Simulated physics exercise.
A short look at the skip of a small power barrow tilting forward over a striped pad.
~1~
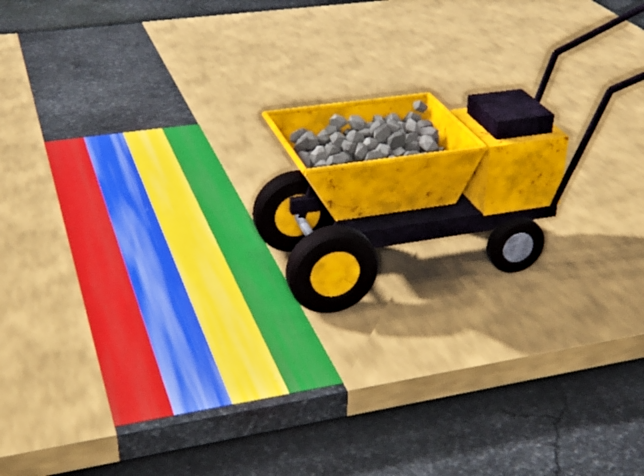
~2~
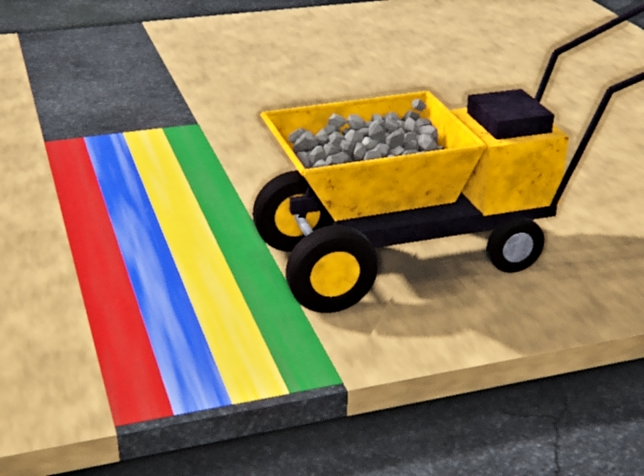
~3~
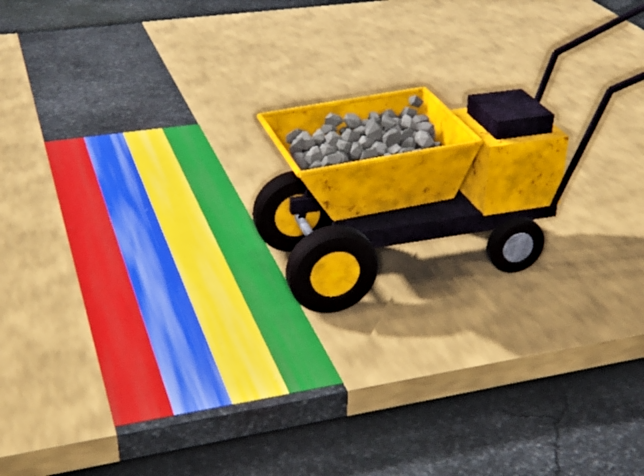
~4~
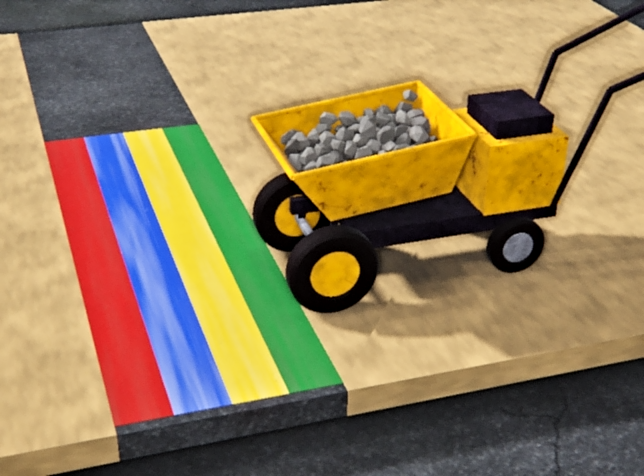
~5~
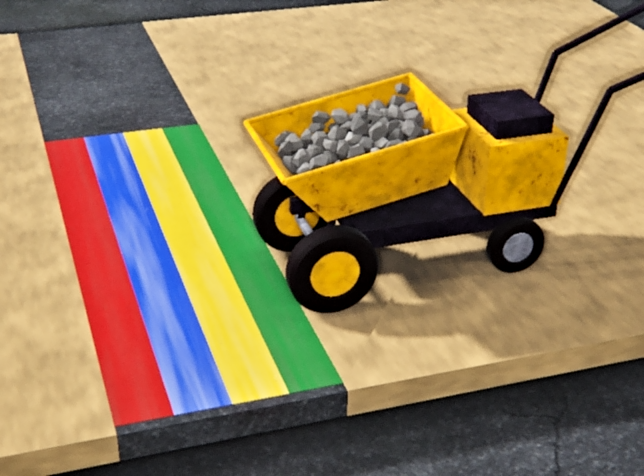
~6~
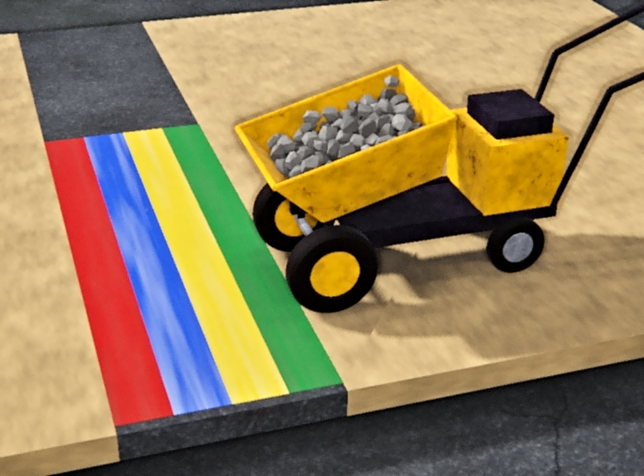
Yellow power barrow standing beside a striped pad, its skip of grey broken stones slowly tilting forward to the left.
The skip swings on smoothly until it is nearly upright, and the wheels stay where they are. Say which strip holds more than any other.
The heap favours the blue strip.
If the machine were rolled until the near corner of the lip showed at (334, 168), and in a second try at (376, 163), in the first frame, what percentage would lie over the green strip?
The first gives 0 %, the second 30 %.
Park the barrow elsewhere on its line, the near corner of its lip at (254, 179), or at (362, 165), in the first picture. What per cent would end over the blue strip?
The first gives 10 %, the second 20 %.
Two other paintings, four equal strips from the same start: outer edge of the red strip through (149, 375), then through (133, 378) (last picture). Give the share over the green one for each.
About 0 and 0 per cent.
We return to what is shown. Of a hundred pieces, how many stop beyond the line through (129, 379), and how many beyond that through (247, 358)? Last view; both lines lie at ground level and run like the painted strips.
About 10 and 80 per cent.
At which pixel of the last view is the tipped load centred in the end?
Around (158, 296).
Soon, skip tipped steeply; all in the skip.
A while on, skip tipped right over; most in the skip; a stray few over the yellow strip; a small part over the blue strip; a stray few over the red strip.
Towards the end, skip tipped right over; about a quarter in the skip; a small part over the yellow strip; about a third over the blue strip; about a quarter over the red strip; a small part off the paint.
Finally, skip tipped right over; about a quarter in the skip; none over the green strip; a small part over the yellow strip; about a third over the blue strip; about a quarter over the red strip; a small part off the paint.
